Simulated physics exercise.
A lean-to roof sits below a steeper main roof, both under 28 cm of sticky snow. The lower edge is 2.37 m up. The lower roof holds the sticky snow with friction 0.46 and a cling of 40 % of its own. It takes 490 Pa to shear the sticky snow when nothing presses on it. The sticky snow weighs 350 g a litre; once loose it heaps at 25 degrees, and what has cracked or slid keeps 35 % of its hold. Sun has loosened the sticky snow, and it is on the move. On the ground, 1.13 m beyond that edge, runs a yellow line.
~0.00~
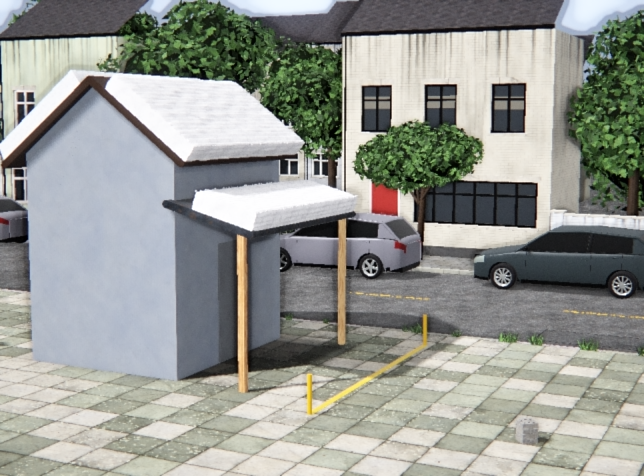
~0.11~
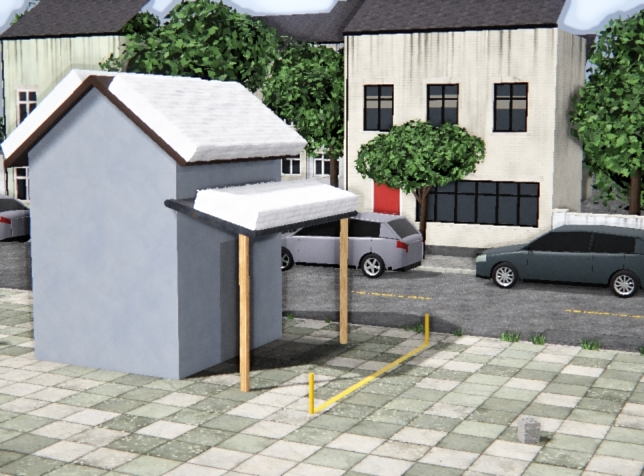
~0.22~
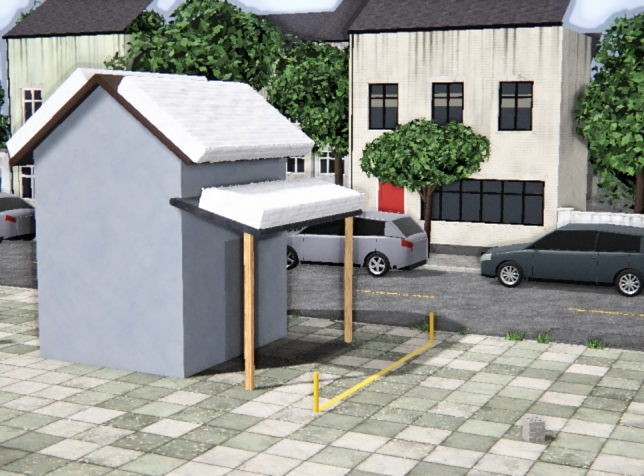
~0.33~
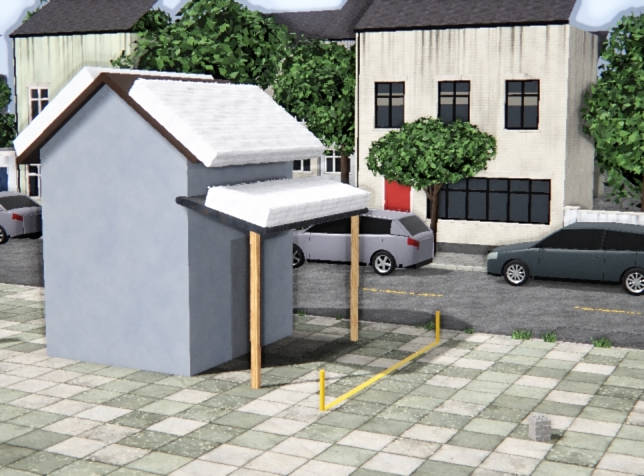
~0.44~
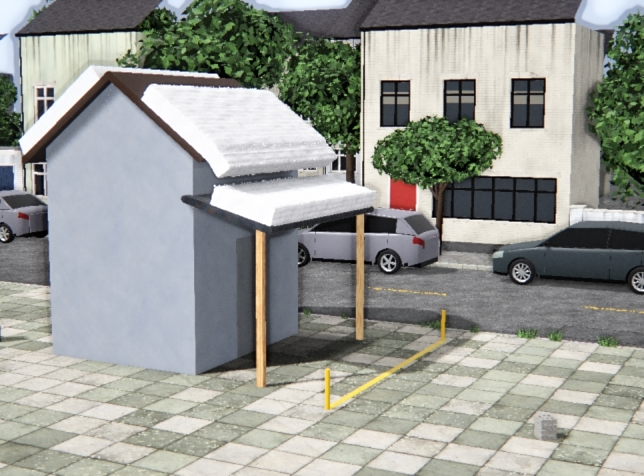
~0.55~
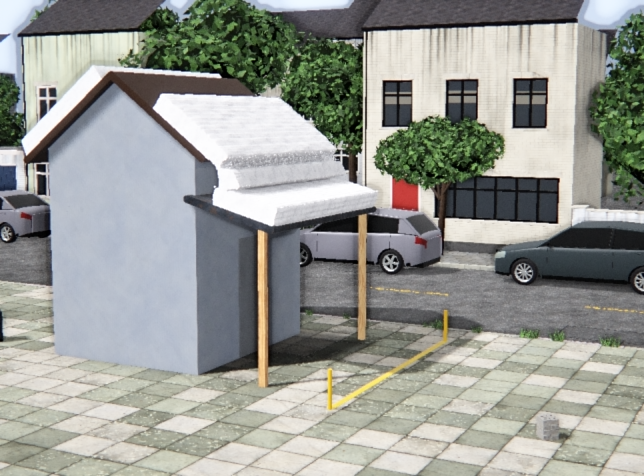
In the video, a thick layer of white snow slides down the right side of a small grey building's main roof, baring a brown strip near the ridge, then cracks where it meets the snow-covered lean-to roof below.
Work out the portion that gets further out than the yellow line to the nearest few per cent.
Expect roughly 39 %.
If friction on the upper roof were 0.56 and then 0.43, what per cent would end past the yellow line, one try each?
In that order: 7 %, 18 %.
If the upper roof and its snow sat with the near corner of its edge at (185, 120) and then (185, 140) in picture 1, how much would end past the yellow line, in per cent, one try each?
In turn about 50 %, 55 %.
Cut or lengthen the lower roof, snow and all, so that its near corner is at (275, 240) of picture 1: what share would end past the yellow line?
In that case some 30 per cent.
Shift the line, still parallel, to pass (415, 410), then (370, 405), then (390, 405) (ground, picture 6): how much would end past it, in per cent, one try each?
In that order: 10 %, 30 %, 18 %.
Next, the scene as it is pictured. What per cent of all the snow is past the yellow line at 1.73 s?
Some 25 per cent.
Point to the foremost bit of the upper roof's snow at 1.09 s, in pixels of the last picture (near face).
Near (305, 222).
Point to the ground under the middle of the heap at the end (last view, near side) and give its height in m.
Around (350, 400); it stands about 0.3 m.
After 1.09 s, none is below the lower edge and 0 % is past the line.
After 1.73 s, 60 % is below the lower edge and 23 % is past the line.
After 2.36 s, 70 % is below the lower edge and 39 % is past the line.
After 3.00 s, 71 % is below the lower edge and 39 % is past the line.
After 3.20 s, at the end, 71 % is below the lower edge and 39 % is past the line.
